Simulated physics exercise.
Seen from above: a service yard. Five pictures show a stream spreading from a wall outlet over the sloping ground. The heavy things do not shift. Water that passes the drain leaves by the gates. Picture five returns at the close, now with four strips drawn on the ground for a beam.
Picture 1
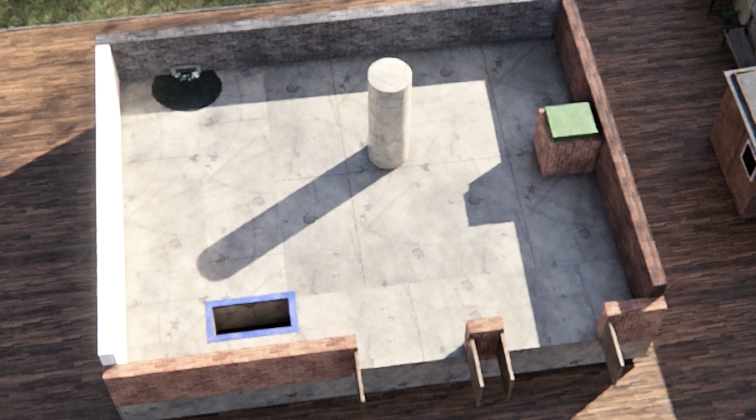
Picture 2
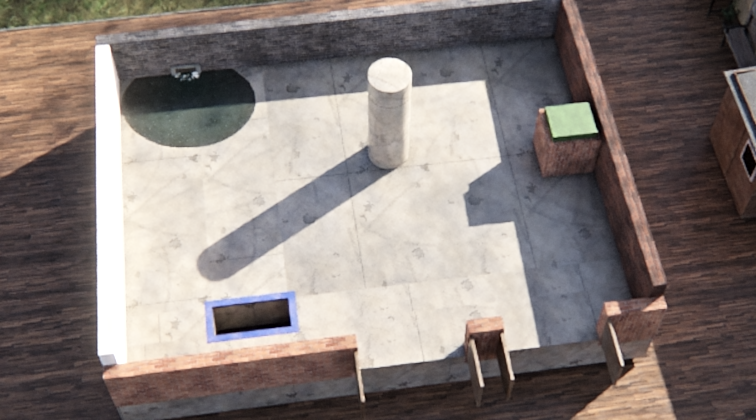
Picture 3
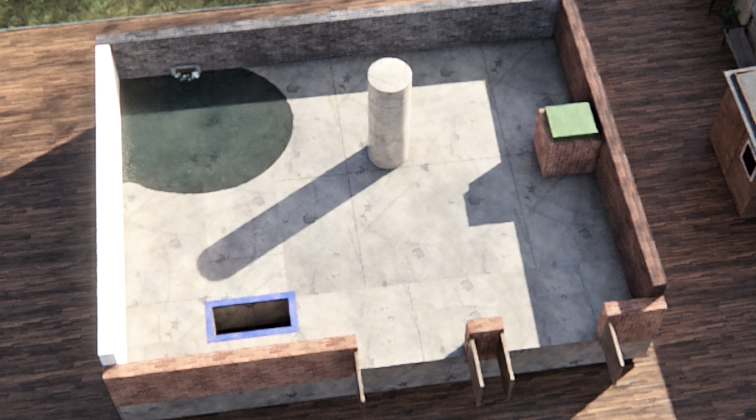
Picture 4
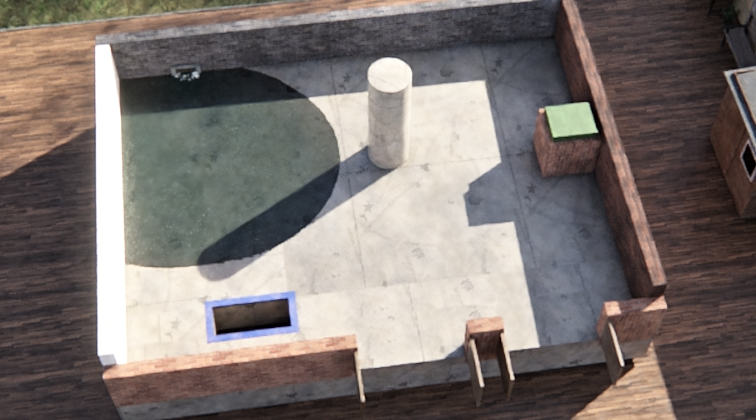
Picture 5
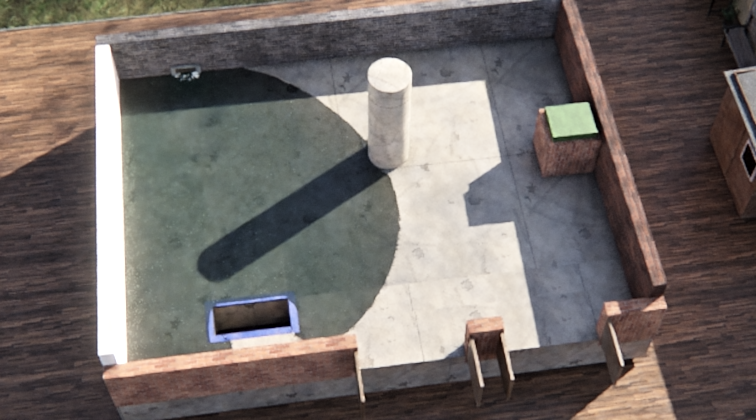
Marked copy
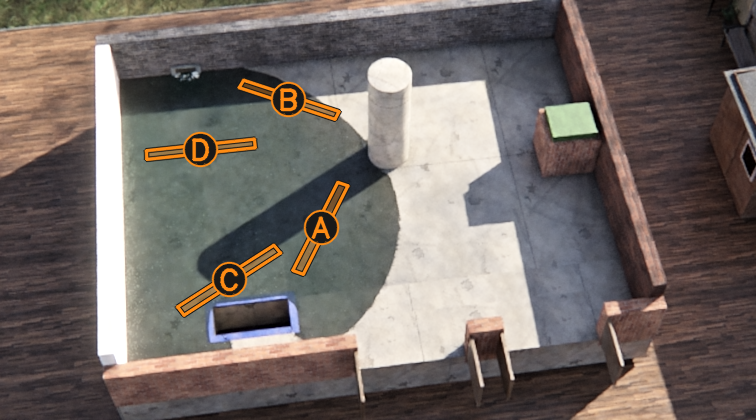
Dark water spreads from a small outfall in the upper left corner of a walled yard, widening across the pale paving toward the right and the lower wall, reaching the foot of a column and surrounding a blue-edged drain, which takes in water.
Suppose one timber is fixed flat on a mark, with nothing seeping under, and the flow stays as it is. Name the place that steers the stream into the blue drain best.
Go for A.
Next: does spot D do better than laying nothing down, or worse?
It is worse.
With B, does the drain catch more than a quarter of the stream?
Yes.
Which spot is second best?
That is spot B.
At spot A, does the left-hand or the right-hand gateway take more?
The left one.
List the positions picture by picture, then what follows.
The first picture shows outfall at (186, 69); blue drain at (252, 317); open gate at (547, 333); open gate at (410, 350); 2 % of the ground under water, visible out to (215, 97); blue drain still dry.
In the second picture, 6 % of the ground under water, visible out to (234, 130); blue drain still dry.
In the third picture, 14 % of the ground under water, visible out to (249, 176); blue drain still dry.
In the fourth picture, 26 % of the ground under water, visible out to (222, 259); blue drain still dry.
In the fifth picture, 42 % of the ground under water, visible out to (339, 322); blue drain taking water.
In orange, A from (298, 272) to (342, 184); B from (241, 83) to (336, 115); C from (180, 311) to (277, 249); D from (146, 155) to (254, 143).
For spot A, about 70 % of the stream goes into the blue drain, about 29 % out by the gates.
For spot B, about 48 % of the stream goes into the blue drain, about 50 % out by the gates.
For spot C, about 24 % of the stream goes into the blue drain, about 74 % out by the gates.
For spot D, about 25 % of the stream goes into the blue drain, about 74 % out by the gates.
